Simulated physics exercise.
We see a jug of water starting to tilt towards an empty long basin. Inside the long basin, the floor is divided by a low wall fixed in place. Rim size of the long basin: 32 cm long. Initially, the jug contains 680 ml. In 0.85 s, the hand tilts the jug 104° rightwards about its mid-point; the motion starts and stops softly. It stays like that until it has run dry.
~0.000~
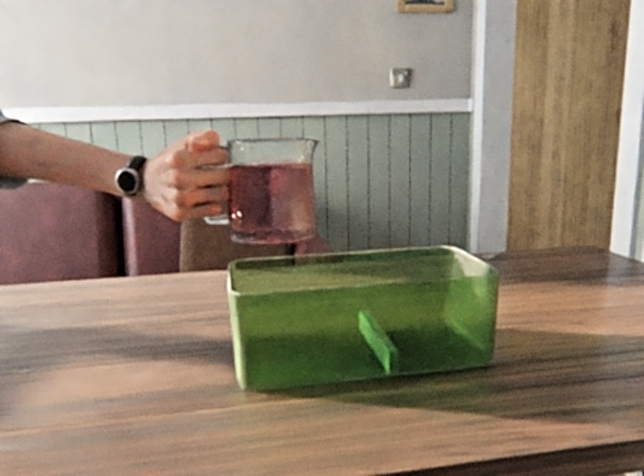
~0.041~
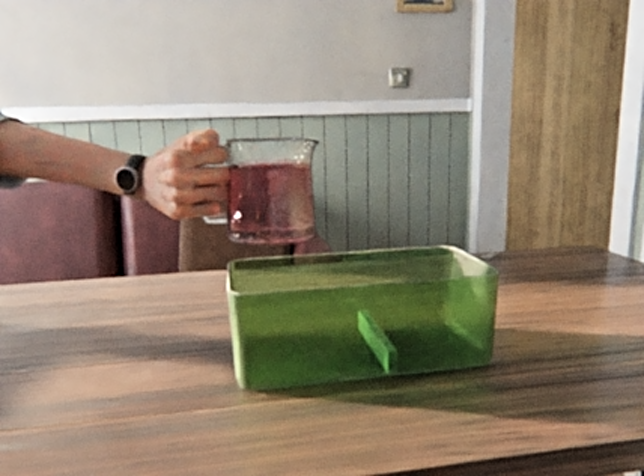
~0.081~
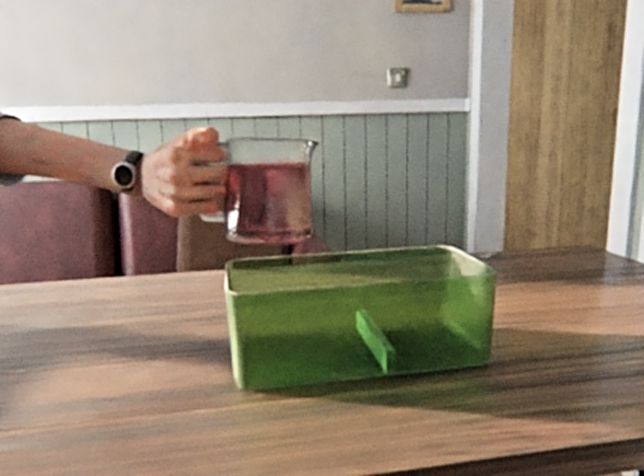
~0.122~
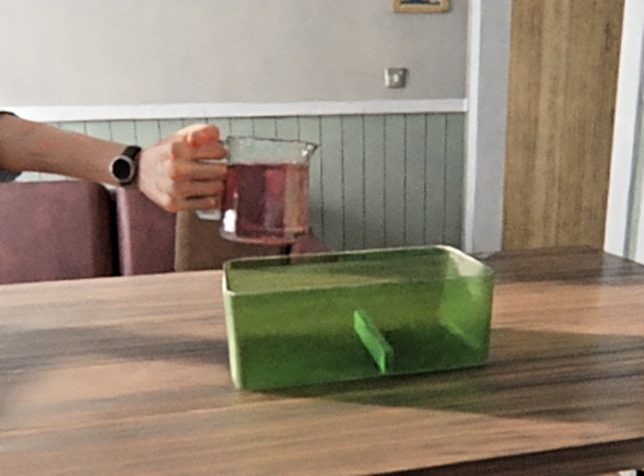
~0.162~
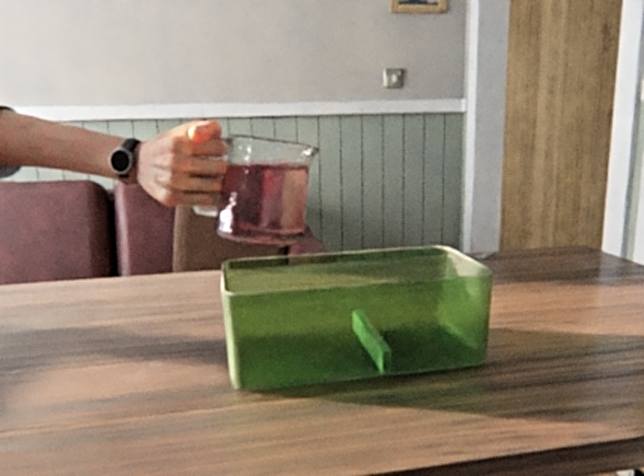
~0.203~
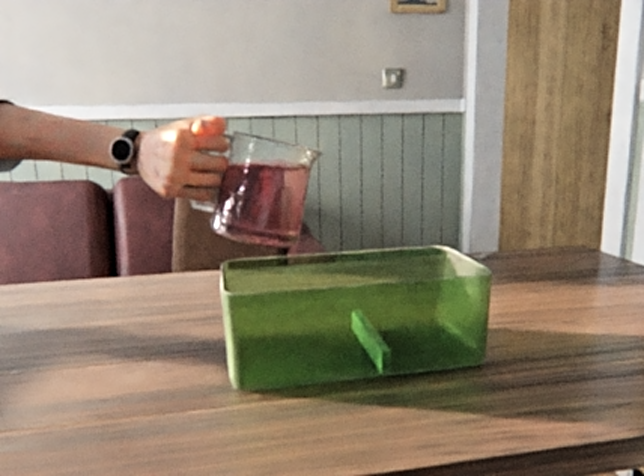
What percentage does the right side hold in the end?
About 55 per cent.
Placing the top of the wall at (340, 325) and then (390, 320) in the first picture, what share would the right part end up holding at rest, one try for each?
Try 1: 95 %; try 2: 10 %.
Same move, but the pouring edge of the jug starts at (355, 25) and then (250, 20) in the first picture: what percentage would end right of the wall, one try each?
Respectively about 55 and 10 percent.
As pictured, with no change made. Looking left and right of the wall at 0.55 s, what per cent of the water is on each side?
2 on the left, 0 on the right, roughly.
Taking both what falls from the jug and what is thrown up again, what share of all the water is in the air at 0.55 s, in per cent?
I'd put it at about 12 percent.
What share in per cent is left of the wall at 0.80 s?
I'd say near 16 percent.
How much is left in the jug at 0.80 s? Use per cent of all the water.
Close to 32 percent of the total.
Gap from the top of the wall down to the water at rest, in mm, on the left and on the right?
Looks like roughly 18 mm on the left and roughly 8 mm on the right.
By 0.55 s the tilt is 75° and 85 per cent is still to pour, 2 is left of the wall and 0 right of it.
By 0.80 s the tilt is 103° and 32 per cent is still to pour, 15 is left of the wall and 36 right of it.
By 1.06 s the tilt is 104° and 7 per cent is still to pour, 33 is left of the wall and 57 right of it.
By 1.35 s the tilt is 104° and 1 per cent is still to pour, 43 is left of the wall and 56 right of it.
At rest 44 per cent lies left of the wall, 55 right of it and 0 outside.
